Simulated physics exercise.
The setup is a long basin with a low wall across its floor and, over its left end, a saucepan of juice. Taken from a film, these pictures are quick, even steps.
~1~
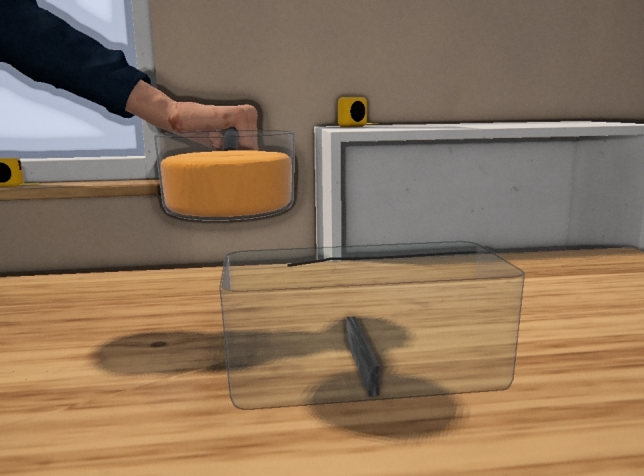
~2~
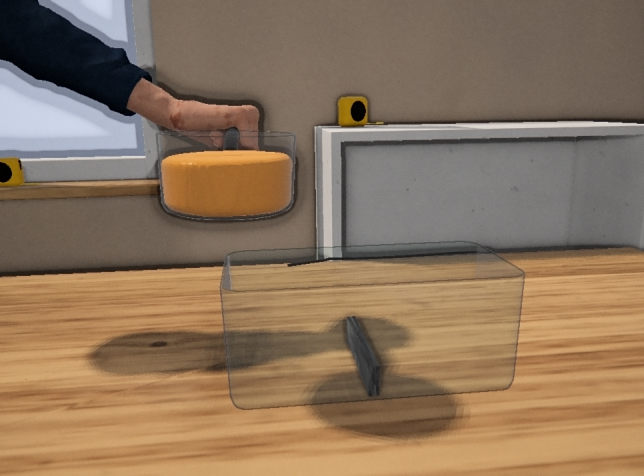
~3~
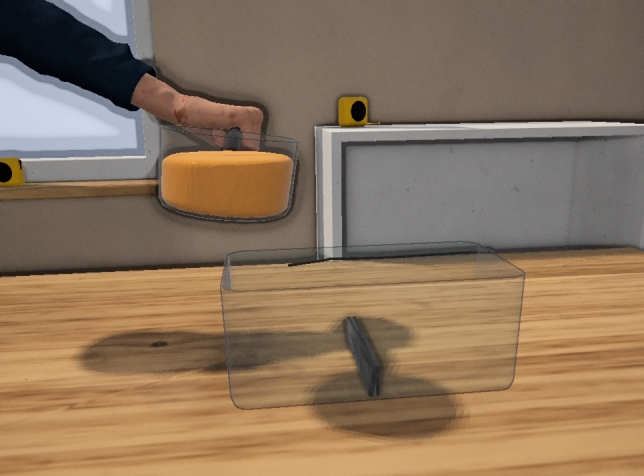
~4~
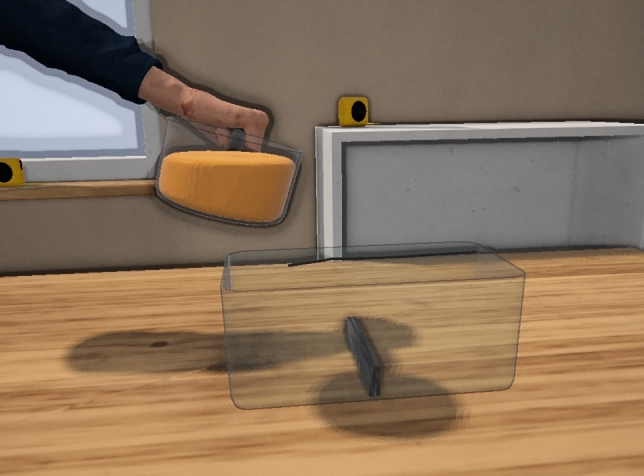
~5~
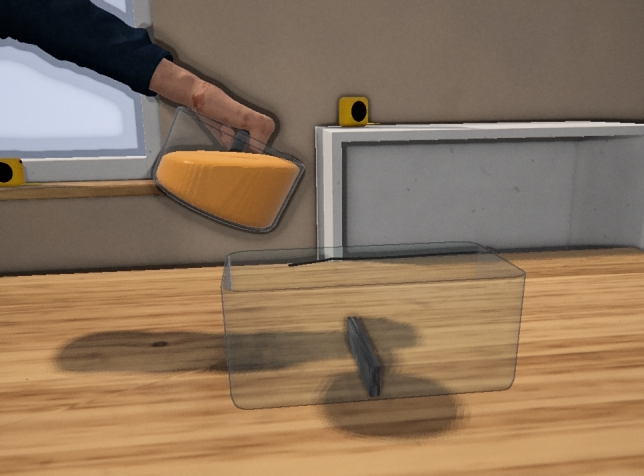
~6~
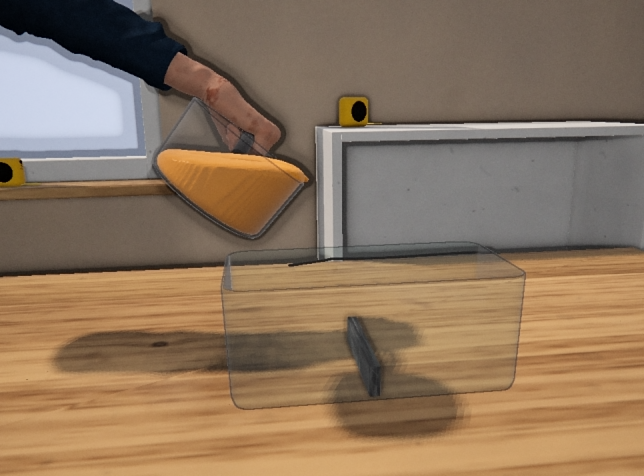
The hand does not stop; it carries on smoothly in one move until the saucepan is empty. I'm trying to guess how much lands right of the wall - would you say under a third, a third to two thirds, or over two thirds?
I would say under a third.
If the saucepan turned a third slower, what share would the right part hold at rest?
It works out near 25 %.
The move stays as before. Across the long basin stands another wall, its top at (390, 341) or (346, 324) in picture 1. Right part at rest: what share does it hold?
Well, it's close to 25 per cent for the first one, then 25 per cent for the other.
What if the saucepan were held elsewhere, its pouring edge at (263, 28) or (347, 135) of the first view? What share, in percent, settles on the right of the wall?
Near 15 in a hundred first, near 60 in a hundred second.
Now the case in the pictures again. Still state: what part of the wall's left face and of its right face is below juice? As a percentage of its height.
I'd say close to 80 per cent on the left side and 20 on the right.
A moment on, the saucepan is tipped right over and 20 per cent is still to pour, 47 is left of the wall and 1 right of it.
Next, the saucepan is tipped right over and 3 per cent is still to pour, 80 is left of the wall and 9 right of it.
Then the saucepan is tipped right over and 0 per cent is still to pour, 77 is left of the wall and 17 right of it.
Later the saucepan is tipped right over and 0 per cent is still to pour, 76 is left of the wall and 20 right of it.
In the end 75 per cent lies left of the wall, 20 right of it and 5 outside.
